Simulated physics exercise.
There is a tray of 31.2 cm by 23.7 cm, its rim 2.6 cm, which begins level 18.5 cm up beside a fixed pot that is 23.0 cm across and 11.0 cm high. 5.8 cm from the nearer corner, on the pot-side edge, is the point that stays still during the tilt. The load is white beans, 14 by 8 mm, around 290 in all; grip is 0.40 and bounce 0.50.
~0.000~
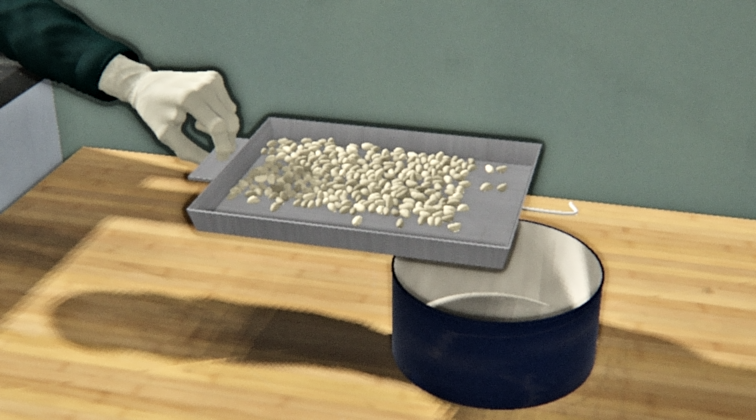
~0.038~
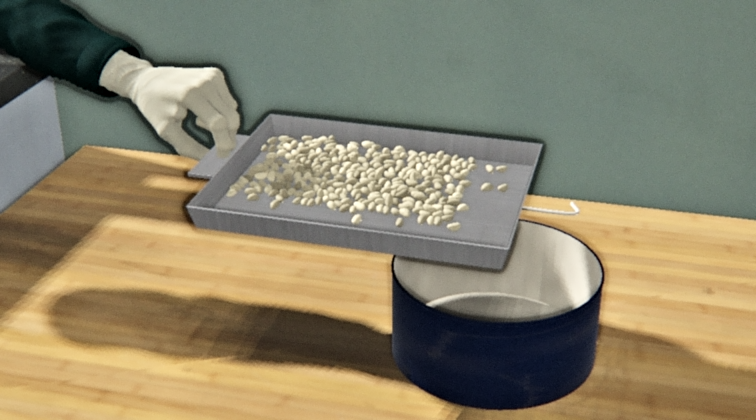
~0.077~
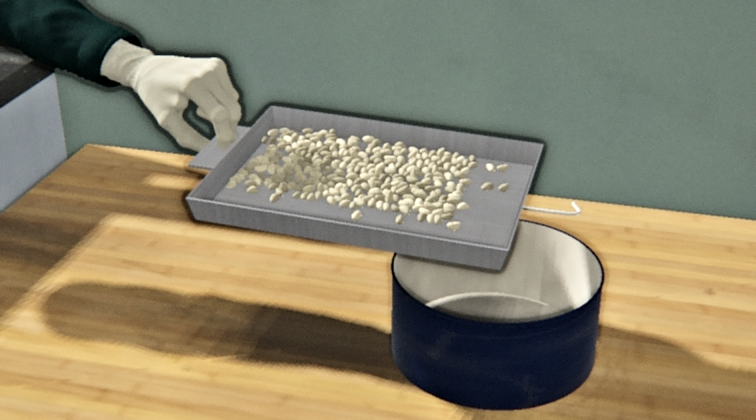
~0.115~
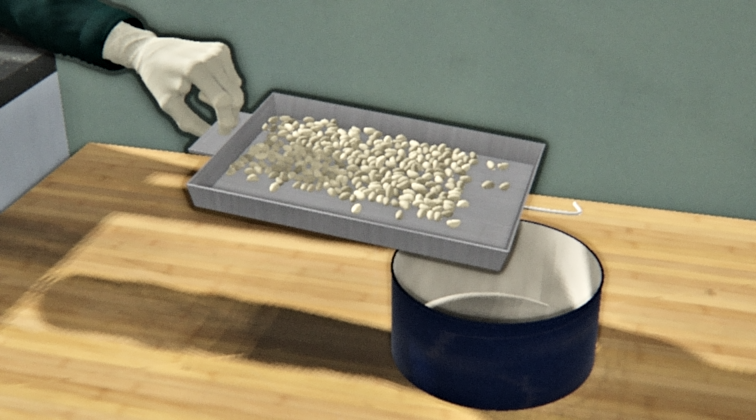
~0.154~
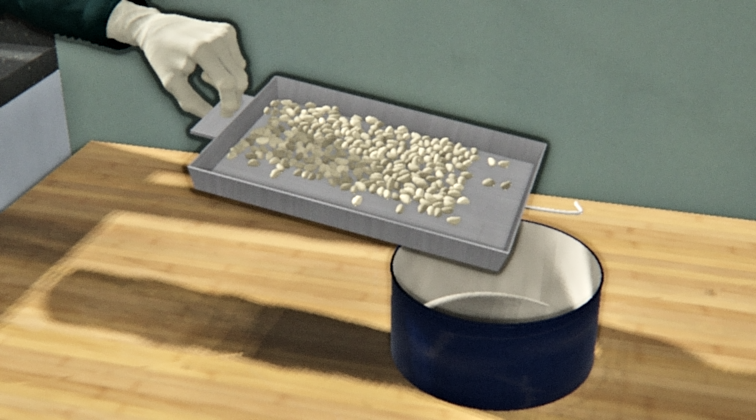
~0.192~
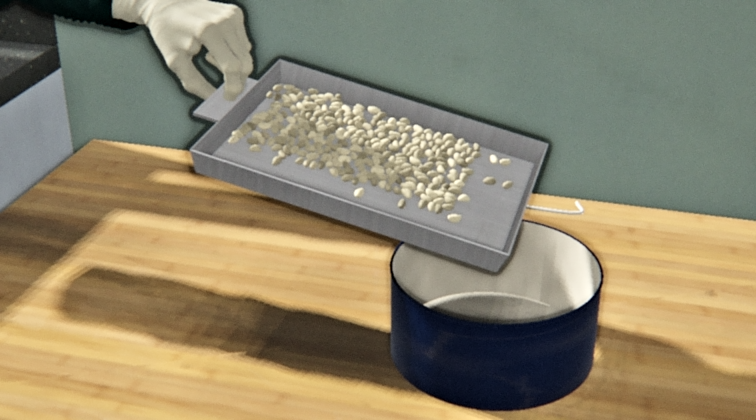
Tray of white beans tilting gradually down to the right as a gloved hand raises its left end beside a dark blue pot.
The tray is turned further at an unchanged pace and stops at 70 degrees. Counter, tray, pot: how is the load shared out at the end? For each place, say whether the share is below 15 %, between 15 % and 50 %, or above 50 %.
At the end, counter: Medium. Tray: Medium. Pot: Medium.
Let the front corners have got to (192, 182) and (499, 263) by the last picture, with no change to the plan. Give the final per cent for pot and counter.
You'd end with pot at 0 and counter at 85.
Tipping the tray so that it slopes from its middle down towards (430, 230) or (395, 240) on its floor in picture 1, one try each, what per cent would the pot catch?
I'd put it at roughly 0 per cent for the first tilt and roughly 0 per cent for the second.
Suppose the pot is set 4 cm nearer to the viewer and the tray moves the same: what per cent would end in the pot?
I'd say some 30 per cent would end up there.
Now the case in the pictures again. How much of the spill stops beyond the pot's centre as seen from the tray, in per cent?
Around 100 per cent, give or take.
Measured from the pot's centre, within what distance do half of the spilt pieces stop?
About 24 cm.
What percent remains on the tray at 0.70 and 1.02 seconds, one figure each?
The figures go 100 and then 45.
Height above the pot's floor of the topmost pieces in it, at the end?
Close to 1.5 cm up.
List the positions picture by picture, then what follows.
Tray tilt 0 degrees, front corners at (196, 207) and (503, 244); middle of the pieces at (358, 177); pot at (497, 265), in the first picture.
Tray tilt 1 degrees, front corners at (195, 204) and (502, 245); middle of the pieces at (358, 176), in the second picture.
Tray tilt 2 degrees, front corners at (195, 196) and (502, 246); middle of the pieces at (358, 171), in the third picture.
Tray tilt 5 degrees, front corners at (196, 182) and (502, 247), lowest corner right front; middle of the pieces at (359, 163), in the fourth picture.
Tray tilt 9 degrees, front corners at (197, 165) and (503, 248), lowest corner right front; middle of the pieces at (360, 153), in the fifth picture.
Tray tilt 12 degrees, front corners at (199, 149) and (503, 249), lowest corner right front; middle of the pieces at (368, 145); pot at (496, 266). Its pace works out near 95 degrees a second, in the sixth picture.
Then, at 0.50 s, tilt 41 degrees; the tray holds 100 %, the pot 0 %.
Then, at 0.70 s, tilt 60 degrees; the tray holds 100 %, the pot 0 %.
Then, at 1.02 s, tilt 70 degrees; the tray holds 45 %, the pot 25 %.
By 2.5 s all is still; counter 30 %, tray 40 %, pot 25 %.
